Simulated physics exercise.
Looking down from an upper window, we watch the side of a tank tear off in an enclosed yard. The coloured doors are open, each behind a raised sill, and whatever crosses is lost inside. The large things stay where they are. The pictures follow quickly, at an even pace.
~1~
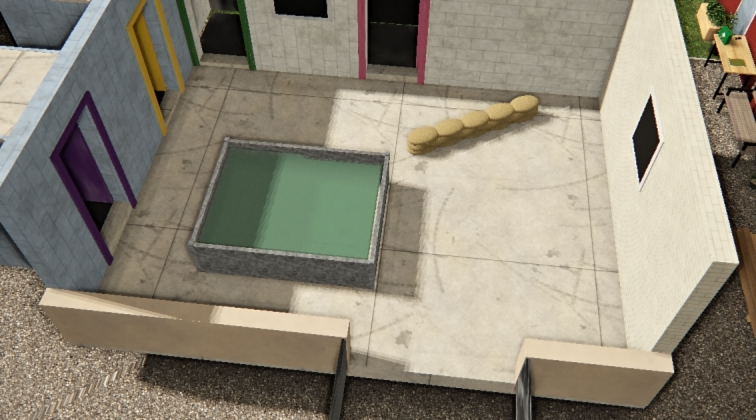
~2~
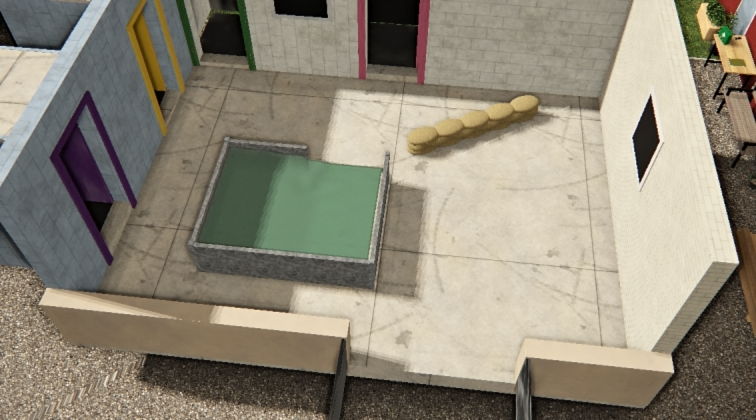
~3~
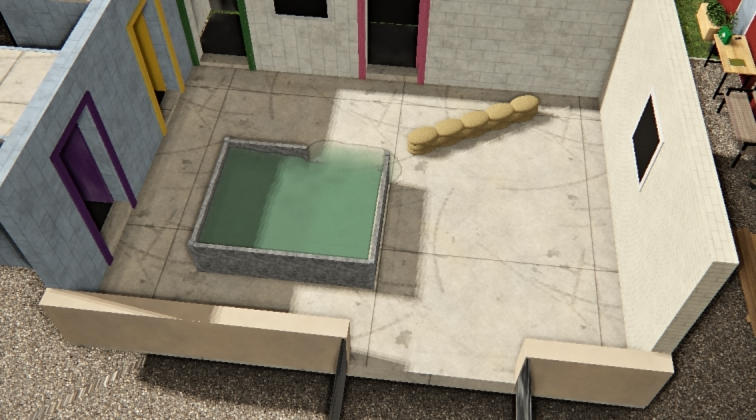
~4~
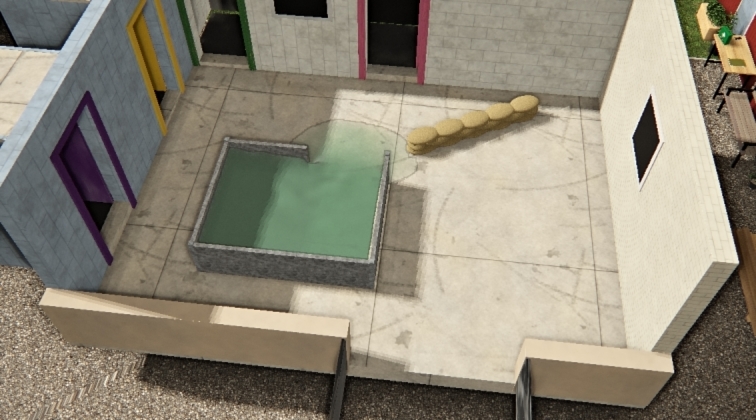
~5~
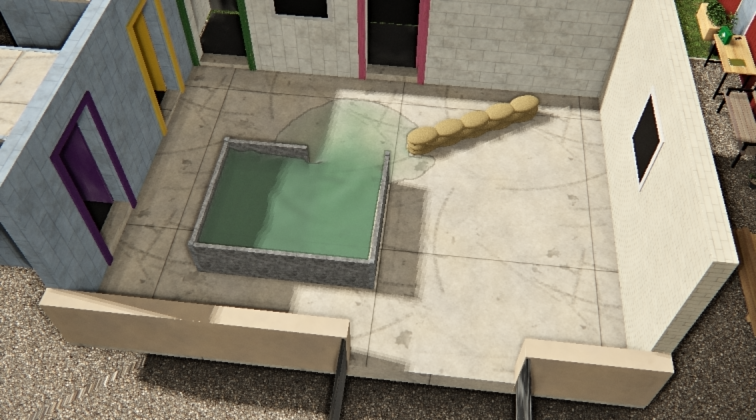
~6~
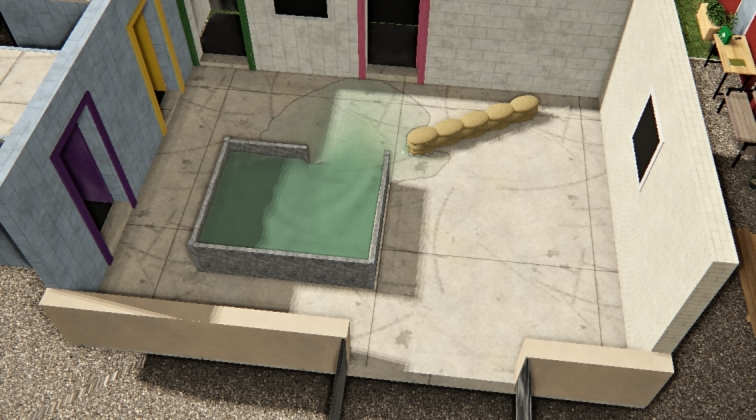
The clip shows a stone-walled tank of green water in a yard with coloured doorframes; part of its far wall disappears, and water pours through the gap, spreading in a thin sheet across the floor around one end of a row of sandbags.
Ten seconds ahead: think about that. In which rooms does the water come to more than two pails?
Result: I expect the purple door to let through an acceptable amount. I expect the pink door to let through too much. I expect the yellow door to let through too much. I expect the green door to let through too much.
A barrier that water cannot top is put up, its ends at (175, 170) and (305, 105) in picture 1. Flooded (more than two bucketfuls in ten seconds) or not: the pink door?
I'd say the pink door overshoots the limit.
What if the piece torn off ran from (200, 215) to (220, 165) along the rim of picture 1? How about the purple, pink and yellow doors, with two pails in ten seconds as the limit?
The purple exceeds the limit, the pink remains below, the yellow remains below.
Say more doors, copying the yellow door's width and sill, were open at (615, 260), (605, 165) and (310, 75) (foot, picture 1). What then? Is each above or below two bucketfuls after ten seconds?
In order: Stays within it, stays within it, tops the limit.
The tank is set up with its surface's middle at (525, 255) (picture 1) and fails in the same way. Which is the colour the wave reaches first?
It's the door marked pink.
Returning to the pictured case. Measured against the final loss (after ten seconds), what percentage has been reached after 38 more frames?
Around 70 percent.
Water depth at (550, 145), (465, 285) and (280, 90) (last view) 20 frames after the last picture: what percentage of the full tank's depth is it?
Respectively near 2, 0 and 20 per cent.
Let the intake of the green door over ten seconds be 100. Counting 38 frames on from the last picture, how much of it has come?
It comes to around 60 percent of the ten-second total.
A moment on, water covers 20 % of the floor; the purple door not reached, the pink door over two buckets in, the yellow door not reached, the green door not reached.
Next, water covers 30 % of the floor; the purple door not reached, the pink door far over two buckets in, the yellow door not reached, the green door wet at the sill, nothing in.
Then, water covers 35 % of the floor; the purple door not reached, the pink door far over two buckets in, the yellow door under two buckets in, the green door under two buckets in.
Later, water covers 70 % of the floor; the purple door wet at the sill, nothing in, the pink door far over two buckets in, the yellow door over two buckets in, the green door over two buckets in.
In the end, water covers 95 % of the floor; the purple door wet at the sill, nothing in, the pink door far over two buckets in, the yellow door over two buckets in, the green door over two buckets in.
